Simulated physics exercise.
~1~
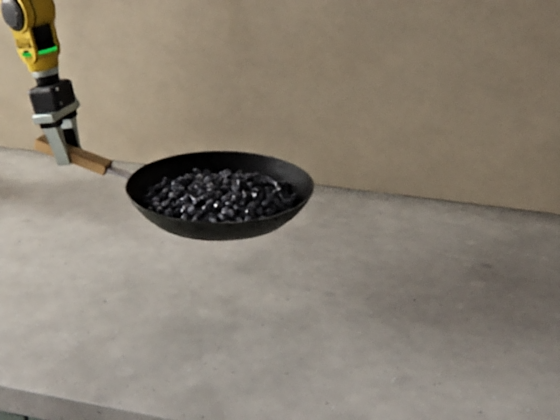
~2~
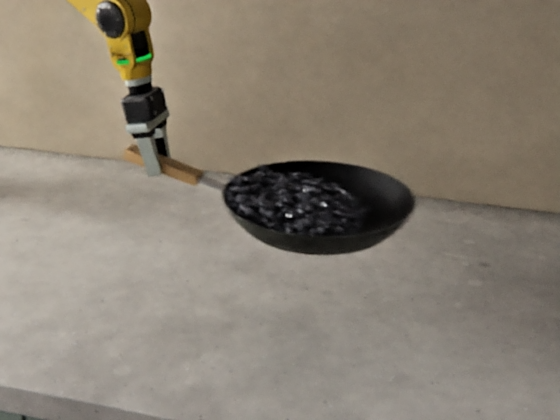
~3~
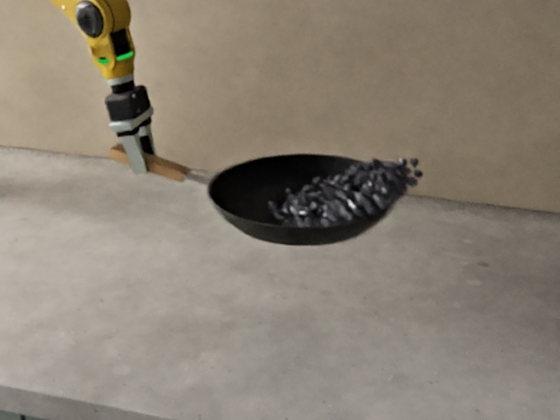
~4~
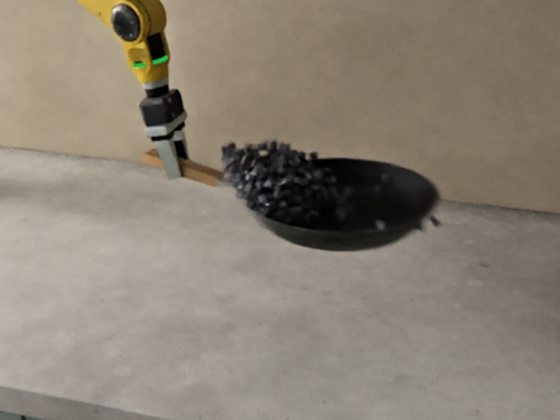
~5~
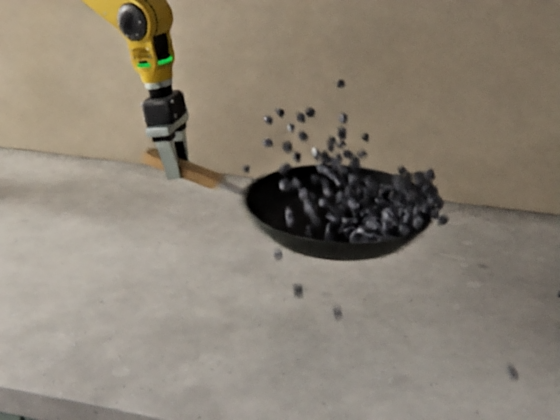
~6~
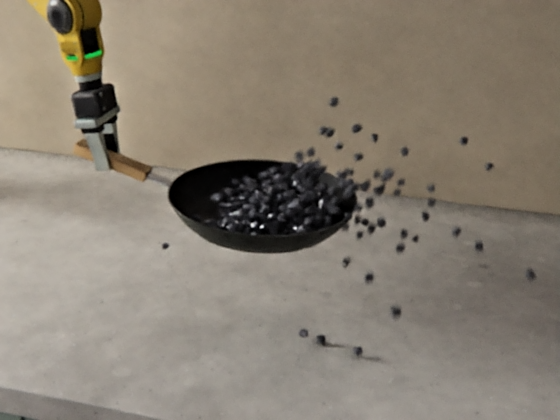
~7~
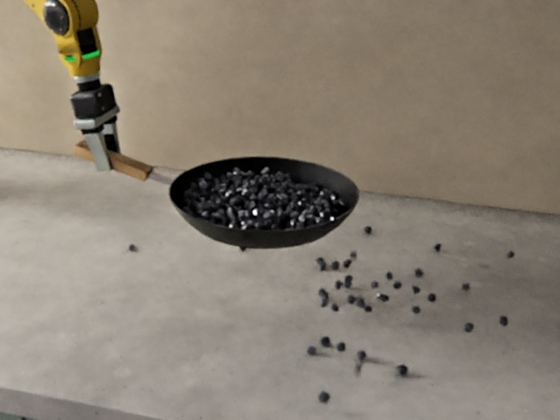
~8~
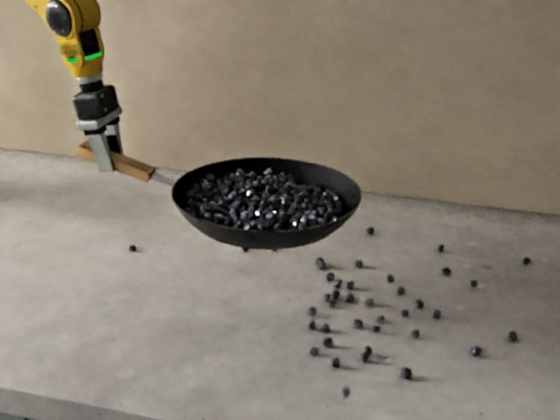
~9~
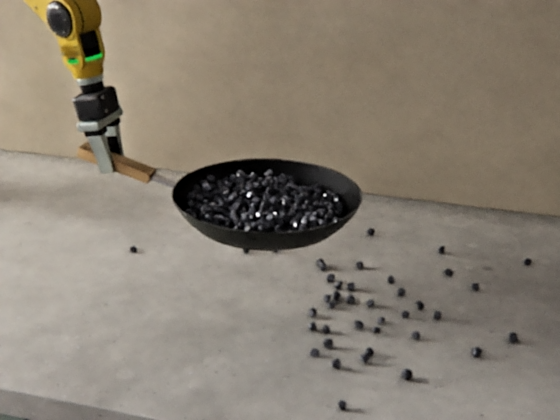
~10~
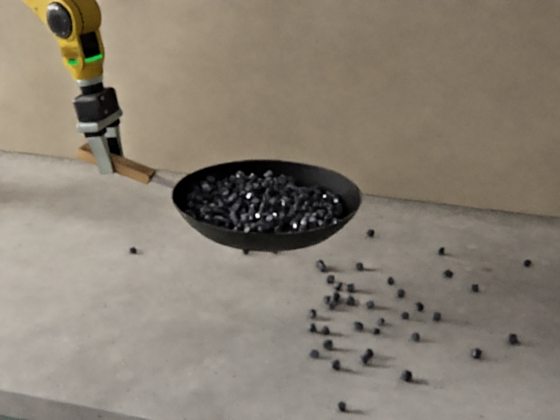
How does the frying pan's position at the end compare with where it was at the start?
At the end the frying pan is a little farther to the right than it was at the start, at nearly the same height.
